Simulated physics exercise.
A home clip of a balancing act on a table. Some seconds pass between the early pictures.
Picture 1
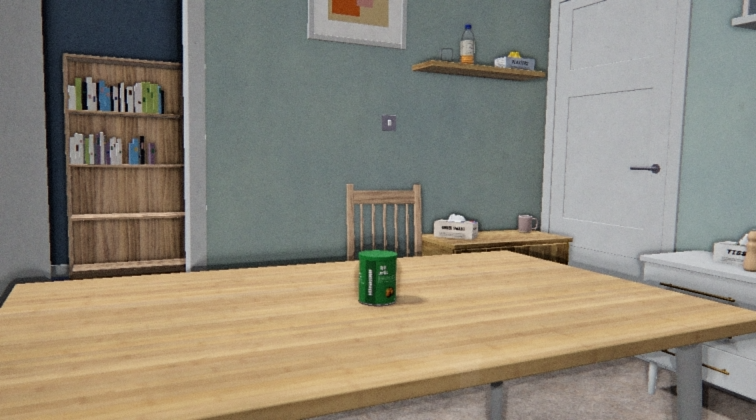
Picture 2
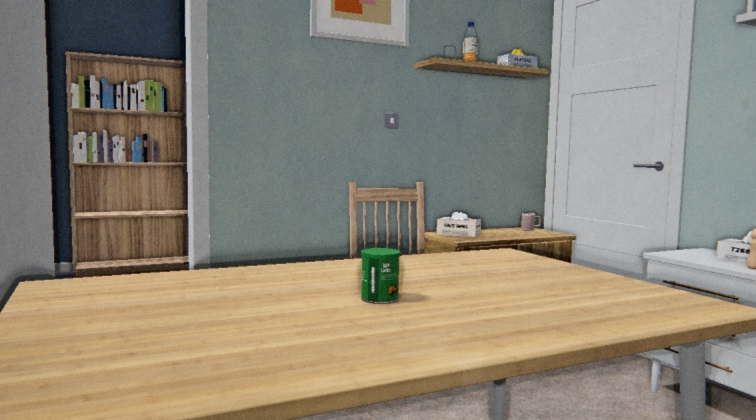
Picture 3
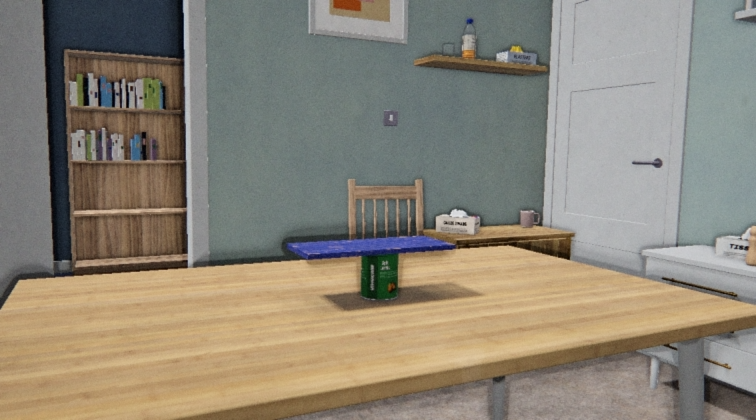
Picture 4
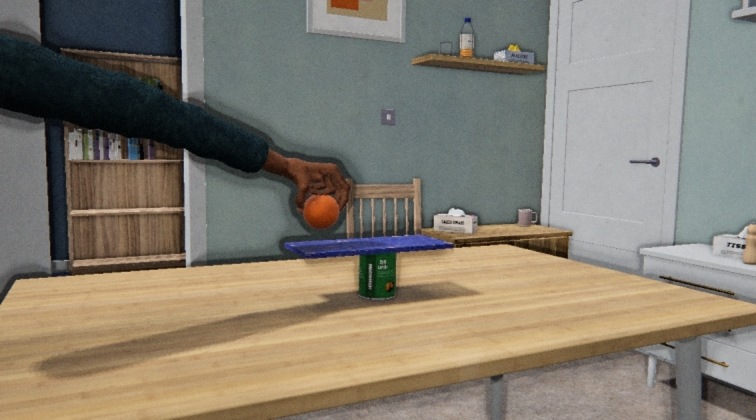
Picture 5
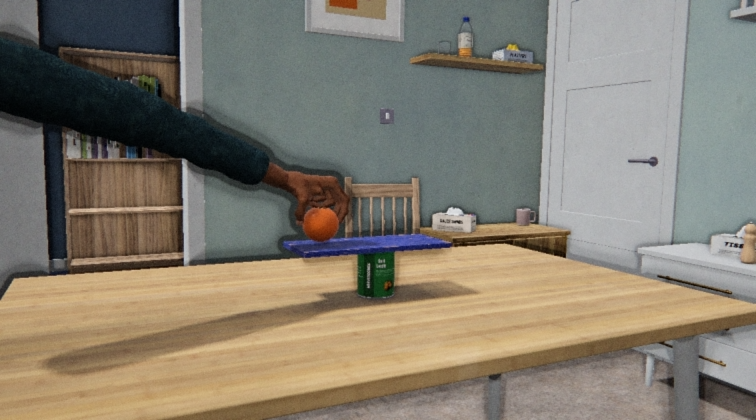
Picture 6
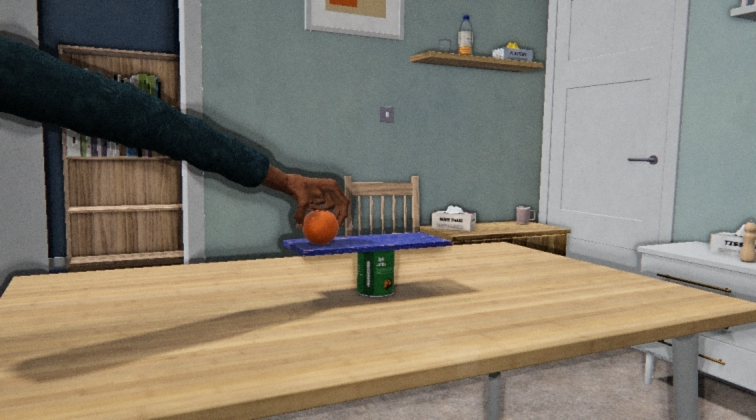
A hand lowers an orange tomato onto the left side of a blue board atop a green can.
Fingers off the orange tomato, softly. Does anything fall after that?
Outcome: The stack loses its balance.
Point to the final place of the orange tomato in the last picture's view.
Around (286, 288).
Then, 0.30 s after the last picture, orange tomato now fallen; blue board tipped 35° from how it was.
Then, 0.40 s after the last picture, blue board tipped 49° from how it was.
Then, 0.50 s after the last picture, blue board tipped 47° from how it was.
Then, 1.50 s after the last picture, blue board tipped 40° from how it was.
At rest, fallen, orange tomato; tipped over in the stack, blue board; green tin in place. Seen from the same camera at the end, orange tomato near (286, 288). The stack comes apart.
